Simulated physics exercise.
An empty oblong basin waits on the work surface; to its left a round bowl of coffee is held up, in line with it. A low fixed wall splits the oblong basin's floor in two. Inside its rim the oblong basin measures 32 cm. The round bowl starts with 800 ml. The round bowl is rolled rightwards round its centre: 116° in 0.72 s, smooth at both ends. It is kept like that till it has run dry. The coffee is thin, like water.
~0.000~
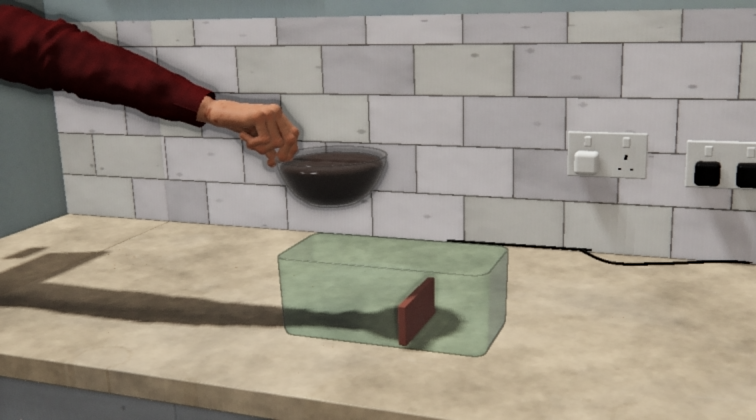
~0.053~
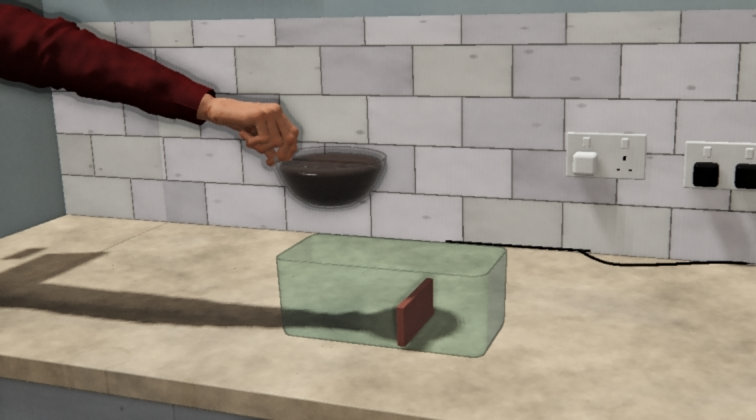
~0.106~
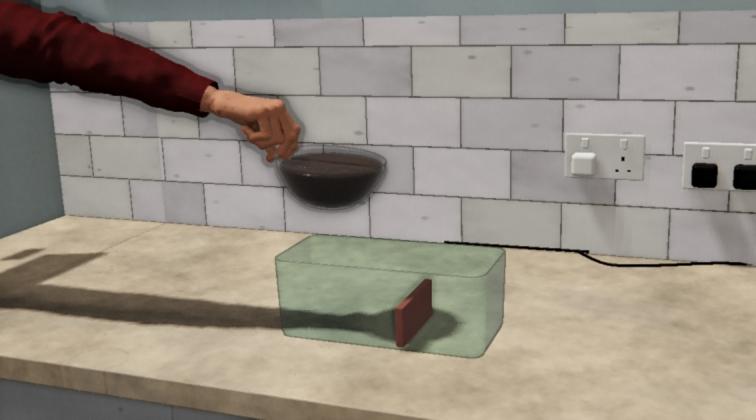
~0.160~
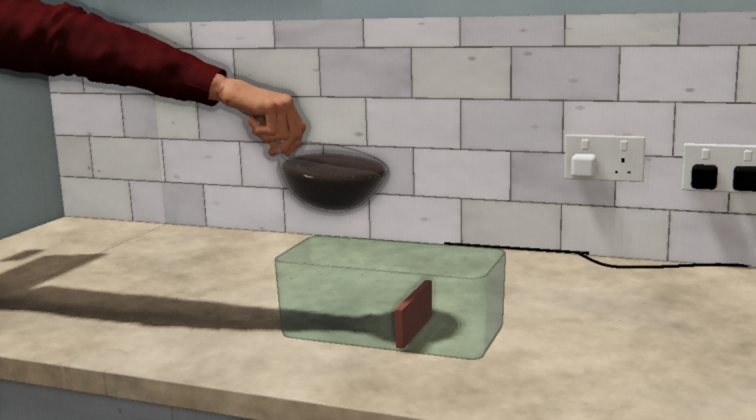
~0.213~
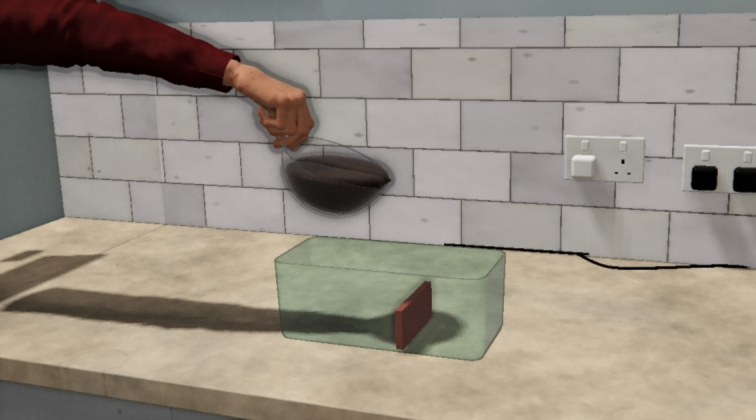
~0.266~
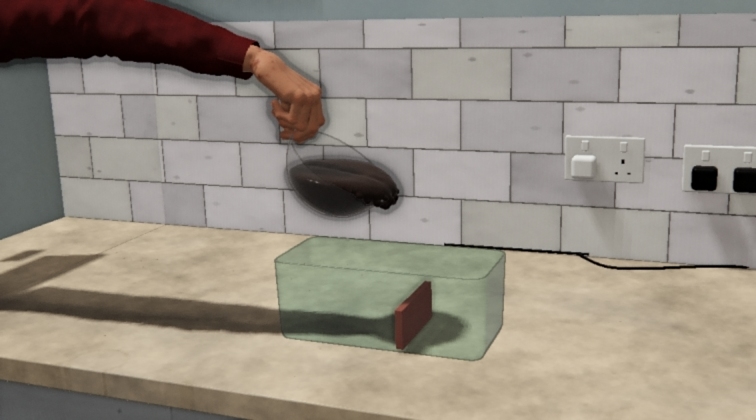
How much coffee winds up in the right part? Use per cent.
Roughly 37 per cent is past the wall.
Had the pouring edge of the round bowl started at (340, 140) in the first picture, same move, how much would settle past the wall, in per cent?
In that case some 5 per cent.
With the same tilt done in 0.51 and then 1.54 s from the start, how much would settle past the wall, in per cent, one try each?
First 25, then 65 per cent.
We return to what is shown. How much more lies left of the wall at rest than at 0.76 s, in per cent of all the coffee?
About 3 per cent.
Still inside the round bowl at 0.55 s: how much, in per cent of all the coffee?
About 4 per cent.
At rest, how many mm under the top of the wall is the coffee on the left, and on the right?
Left about 42 mm, right about 42 mm.
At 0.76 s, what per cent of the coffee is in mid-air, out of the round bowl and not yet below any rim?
Some 10 per cent.
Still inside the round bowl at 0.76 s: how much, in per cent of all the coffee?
Near 0 in a hundred.
Then, 0.55 s in, the tilt is 101° and 4 per cent is still to pour, 40 is left of the wall and 44 right of it.
Then, 0.76 s in, the tilt is 116° and 0 per cent is still to pour, 55 is left of the wall and 35 right of it.
Then, 0.98 s in, the tilt is 116° and 0 per cent is still to pour, 58 is left of the wall and 37 right of it.
Then, 1.22 s in, the tilt is 116° and 0 per cent is still to pour, 58 is left of the wall and 37 right of it.
Finally, 58 per cent lies left of the wall, 37 right of it and 5 outside.
